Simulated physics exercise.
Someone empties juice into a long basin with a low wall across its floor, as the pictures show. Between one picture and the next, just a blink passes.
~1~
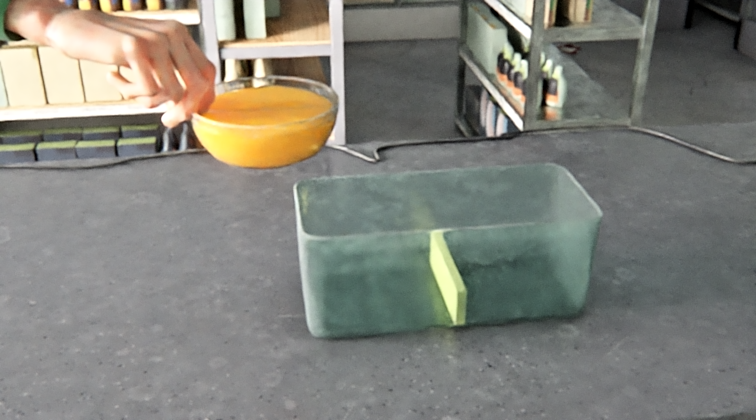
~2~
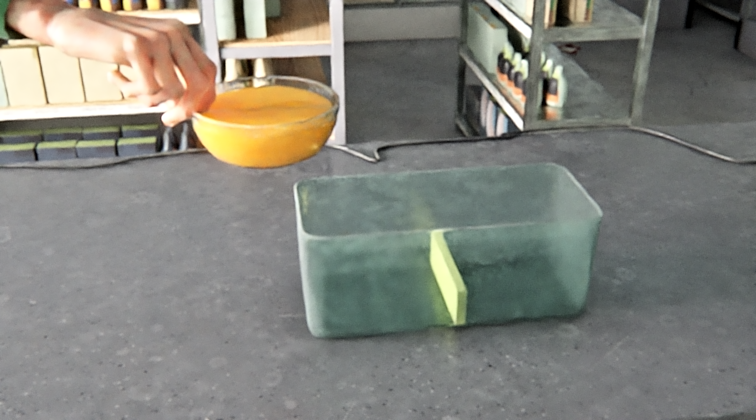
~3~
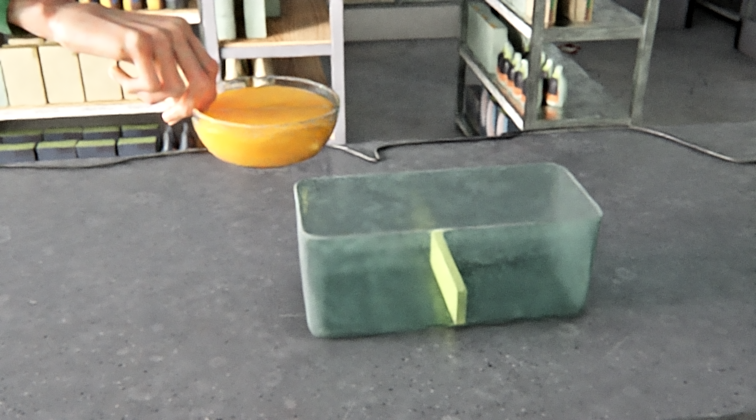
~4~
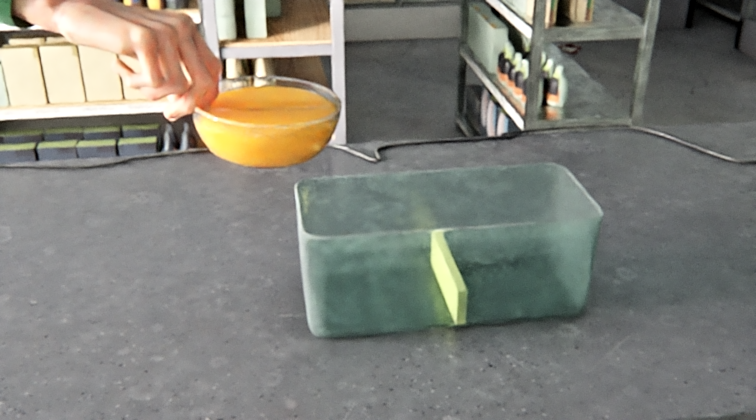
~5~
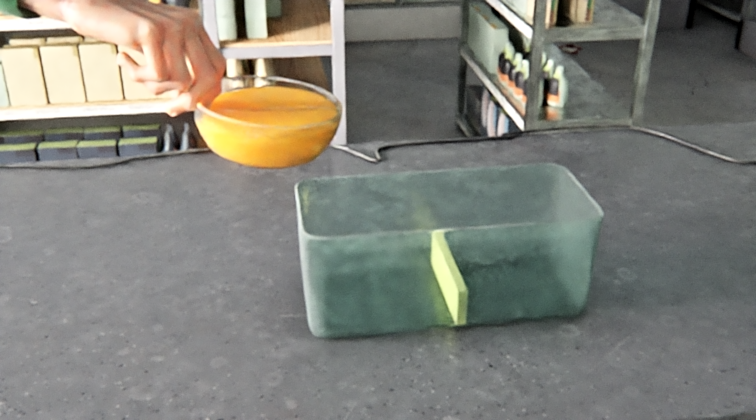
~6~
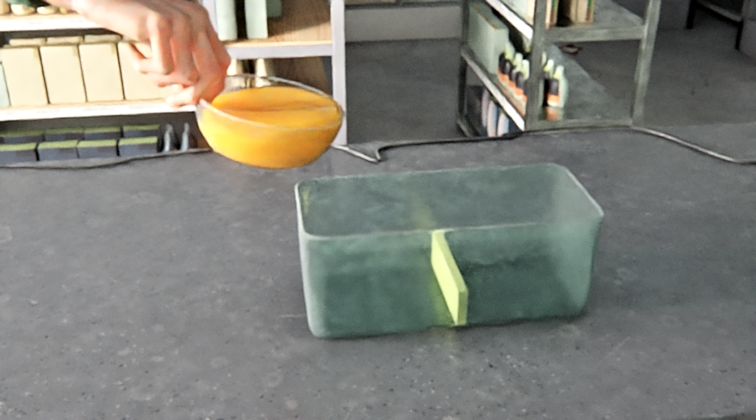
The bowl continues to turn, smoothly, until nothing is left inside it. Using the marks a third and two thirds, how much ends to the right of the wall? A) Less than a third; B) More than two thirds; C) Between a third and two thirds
(A) Less than a third.
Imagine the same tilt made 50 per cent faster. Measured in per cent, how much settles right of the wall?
Roughly 5 %.
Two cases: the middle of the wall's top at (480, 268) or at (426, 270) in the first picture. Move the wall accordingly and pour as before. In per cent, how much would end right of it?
First try around 10 percent; second try around 10 percent.
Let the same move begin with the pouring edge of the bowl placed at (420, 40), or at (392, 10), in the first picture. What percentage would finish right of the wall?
80 and 65 per cent.
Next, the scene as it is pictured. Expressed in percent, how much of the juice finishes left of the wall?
95 % or thereabouts.
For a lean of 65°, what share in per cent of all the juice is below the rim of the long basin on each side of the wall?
Left side: 45 in a hundred; right side: 0 in a hundred.
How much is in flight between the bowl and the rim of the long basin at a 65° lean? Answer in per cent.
Around 25 %.
A moment on, the bowl is tipped part way and 28 per cent is still to pour, 47 is left of the wall and 1 right of it.
Next, the bowl is tipped right over and 0 per cent is still to pour, 94 is left of the wall and 5 right of it.
Then the bowl is tipped right over and 0 per cent is still to pour, 94 is left of the wall and 5 right of it.
Later the bowl is tipped right over and 0 per cent is still to pour, 94 is left of the wall and 5 right of it.
At rest 94 per cent lies left of the wall, 5 right of it and 1 outside.
